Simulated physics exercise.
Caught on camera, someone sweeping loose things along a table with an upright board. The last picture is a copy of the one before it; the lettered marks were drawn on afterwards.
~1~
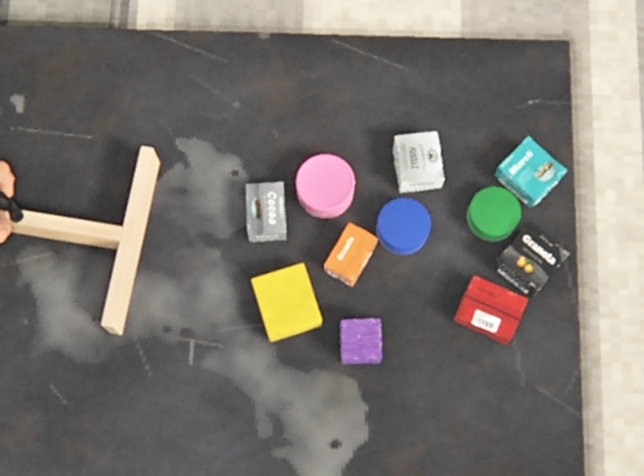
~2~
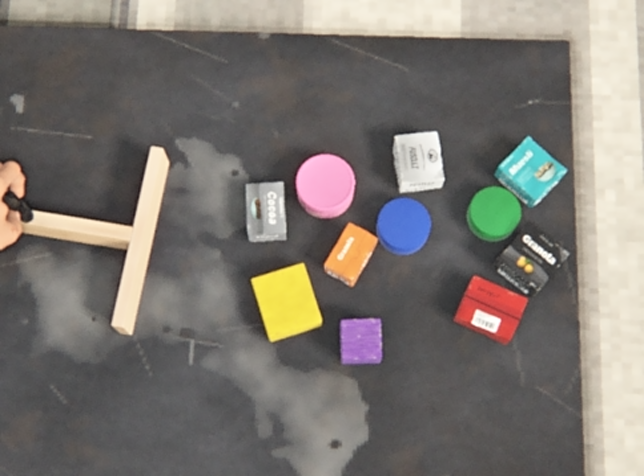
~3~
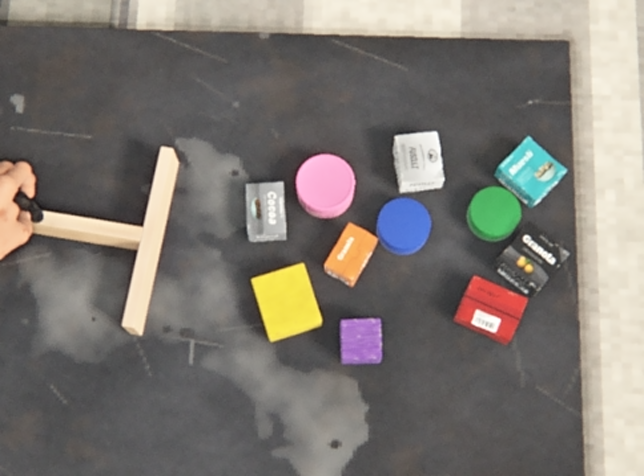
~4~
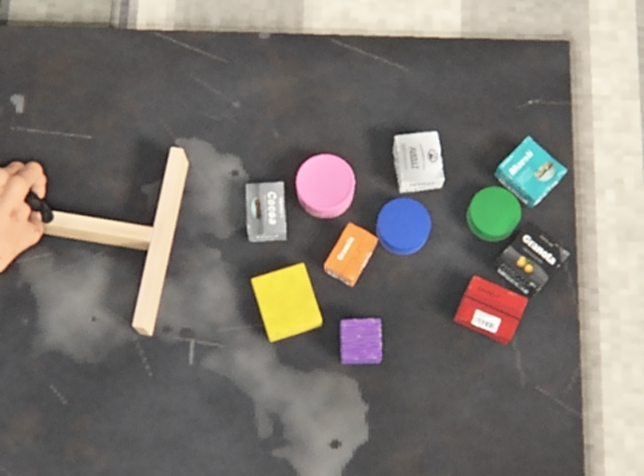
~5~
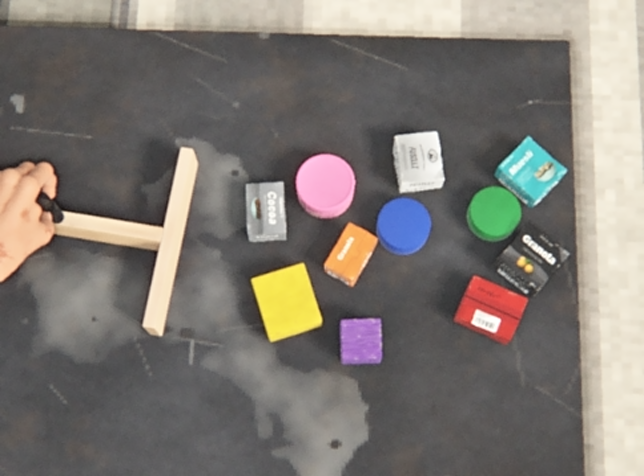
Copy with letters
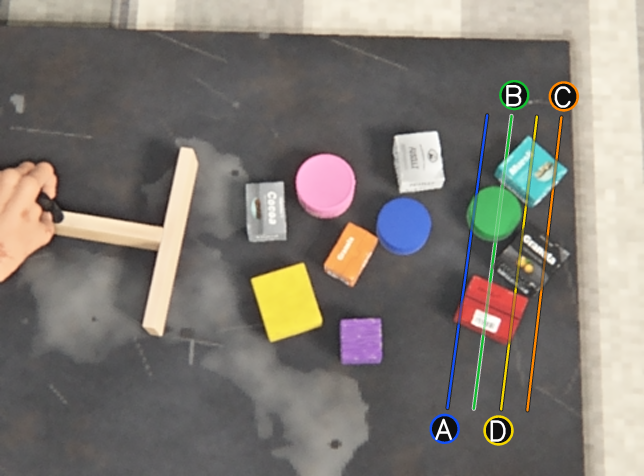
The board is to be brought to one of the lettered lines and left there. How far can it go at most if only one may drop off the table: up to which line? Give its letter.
Stop at A.
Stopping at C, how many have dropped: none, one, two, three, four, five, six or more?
In all, six or more.
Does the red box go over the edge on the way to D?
By then, yes.
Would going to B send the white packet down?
By then, no.
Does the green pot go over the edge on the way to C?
By then, yes.
On the marked copy, A at (468, 256); B at (493, 257); C at (545, 258); D at (520, 258).
With A. Early on, board (277, 239); yellow block (305, 312); pink tub (359, 182).
Further on, board (384, 242); green pot (511, 214); white packet (475, 146).
At the end, board (468, 244); green pot over the edge; turquoise box (563, 161); one fallen.
As for the rest, B drops two; C drops six; D drops five.
